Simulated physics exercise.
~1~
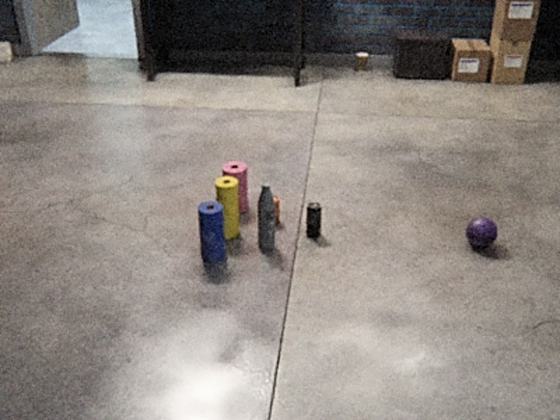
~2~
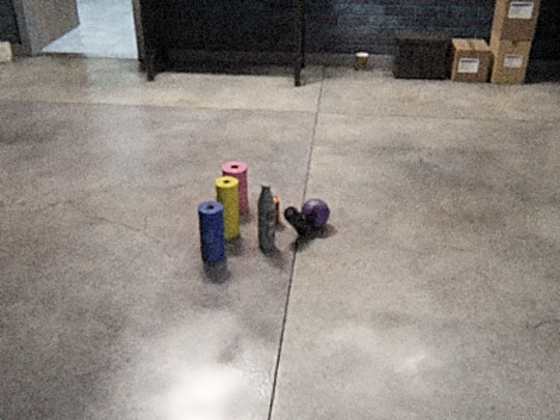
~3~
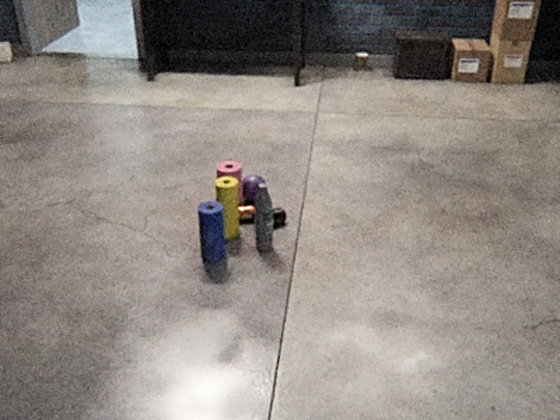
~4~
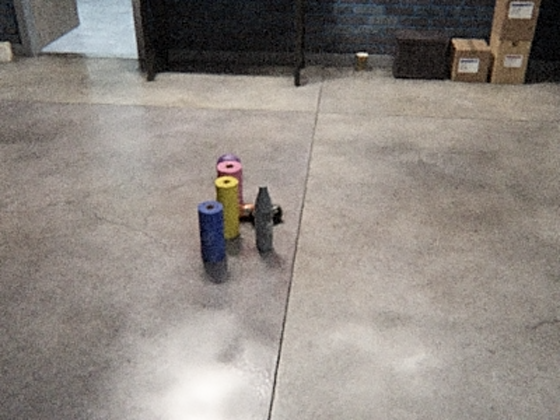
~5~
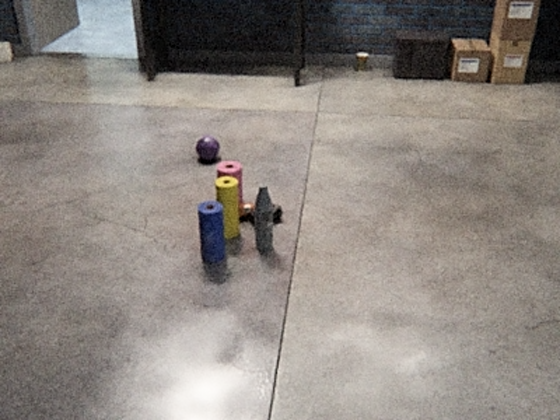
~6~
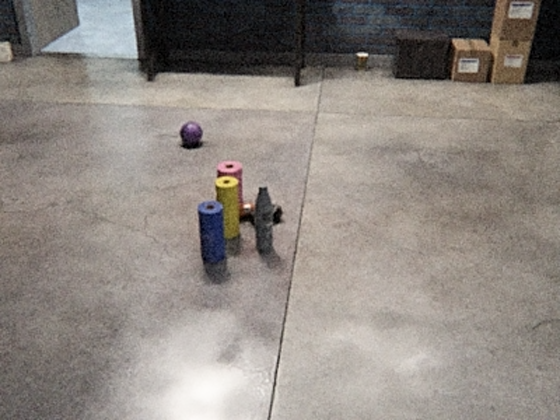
A purple ball rolls in from the right across a grey concrete floor, seen from above in a large room with a dark brick wall and cardboard boxes at the back. Ahead of it stand blue, yellow and pink rolls on the left, with a grey bottle, a small orange can and a black can beside them. The ball hits the black can, which tips over, and the orange can goes down too. Curving away behind the pink roll, the ball continues toward the back left. Both cans end up lying down, while the bottle and rolls remain upright.
